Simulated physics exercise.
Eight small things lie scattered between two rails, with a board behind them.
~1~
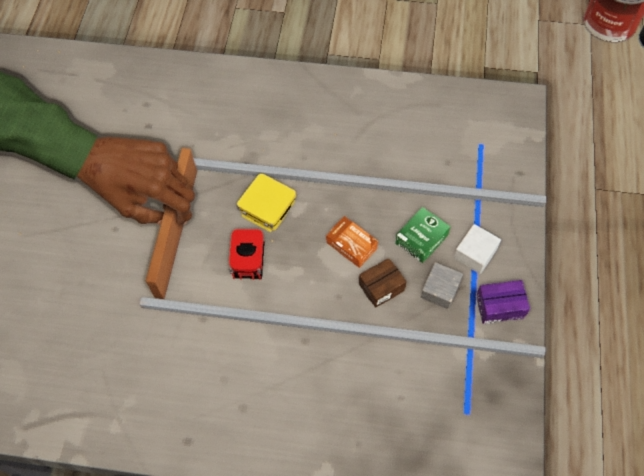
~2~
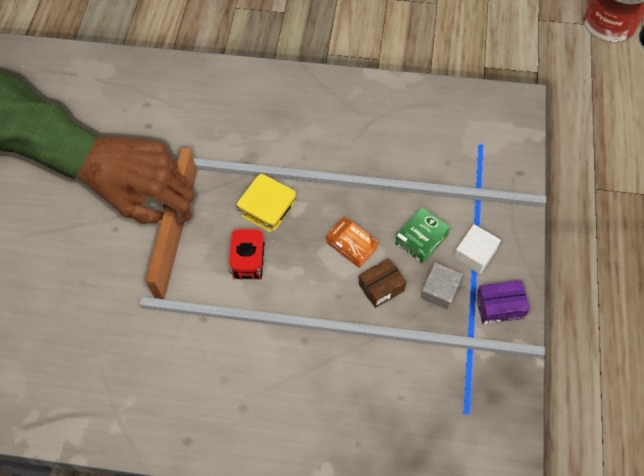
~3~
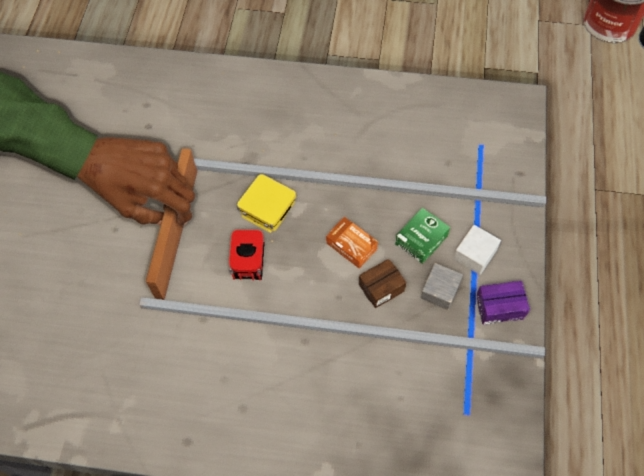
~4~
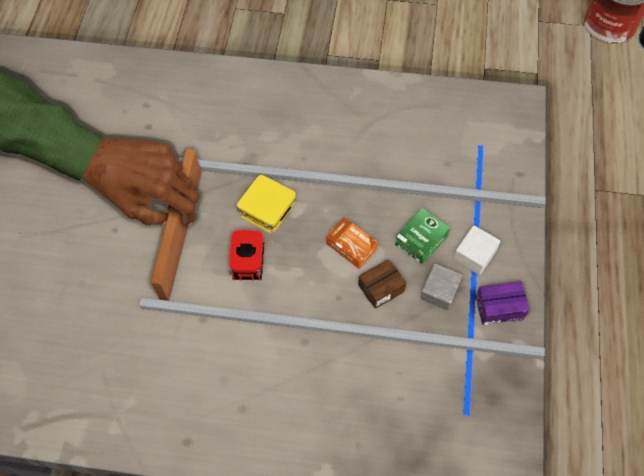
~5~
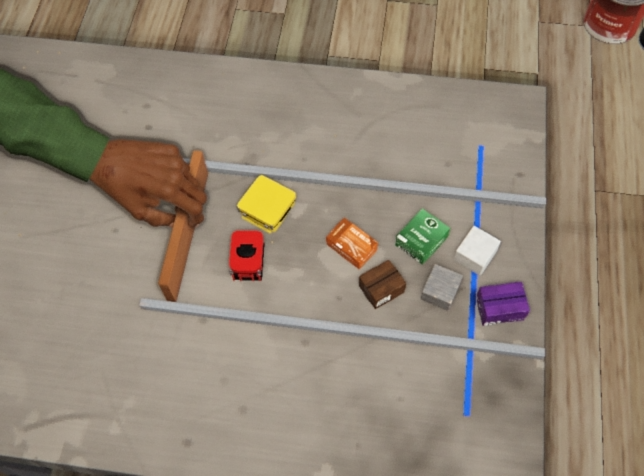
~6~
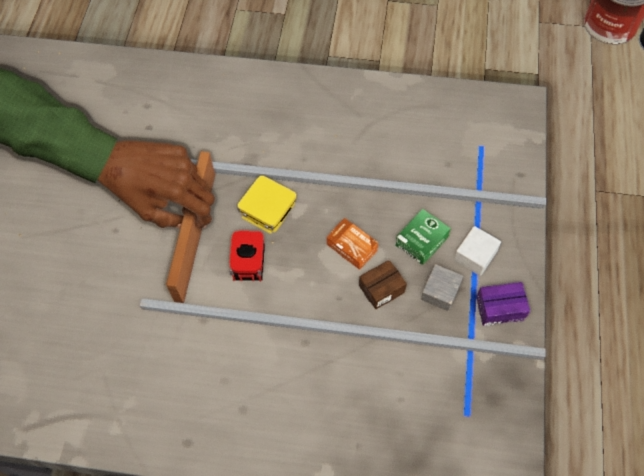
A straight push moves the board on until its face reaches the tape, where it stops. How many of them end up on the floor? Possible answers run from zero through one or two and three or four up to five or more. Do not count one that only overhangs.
The right answer is three or four.
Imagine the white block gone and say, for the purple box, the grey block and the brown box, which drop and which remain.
Well, the purple box winds up down, the grey block winds up down, and the brown box is still there.
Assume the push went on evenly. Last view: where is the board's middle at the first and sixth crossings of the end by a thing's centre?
In pixels, around (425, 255) followed by around (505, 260).
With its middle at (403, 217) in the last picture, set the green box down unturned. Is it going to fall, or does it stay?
In that case it holds firm.
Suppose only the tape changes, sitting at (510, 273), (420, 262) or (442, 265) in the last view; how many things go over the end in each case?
Counts per try, in order: 6 / 0 / 1.
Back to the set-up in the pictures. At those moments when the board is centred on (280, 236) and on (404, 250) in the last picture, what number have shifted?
By the first moment it's 2, by the second it's 8.
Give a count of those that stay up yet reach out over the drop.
The overhang total is 0.
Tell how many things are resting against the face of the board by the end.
That comes to 2.
Early on, none off yet; purple box at rest near (503, 304); white block at rest near (477, 251); grey block at rest near (442, 288).
A while later, none off yet; purple box at rest near (503, 304); white block at rest near (477, 251); grey block at rest near (443, 288).
Further along, none off yet; purple box travelled about its own width near (552, 311); white block travelled about its own width near (519, 257); grey block travelled well along near (509, 294).
Finally, the number that fall off is three or four; lost, green box, grey block, white block and purple box.
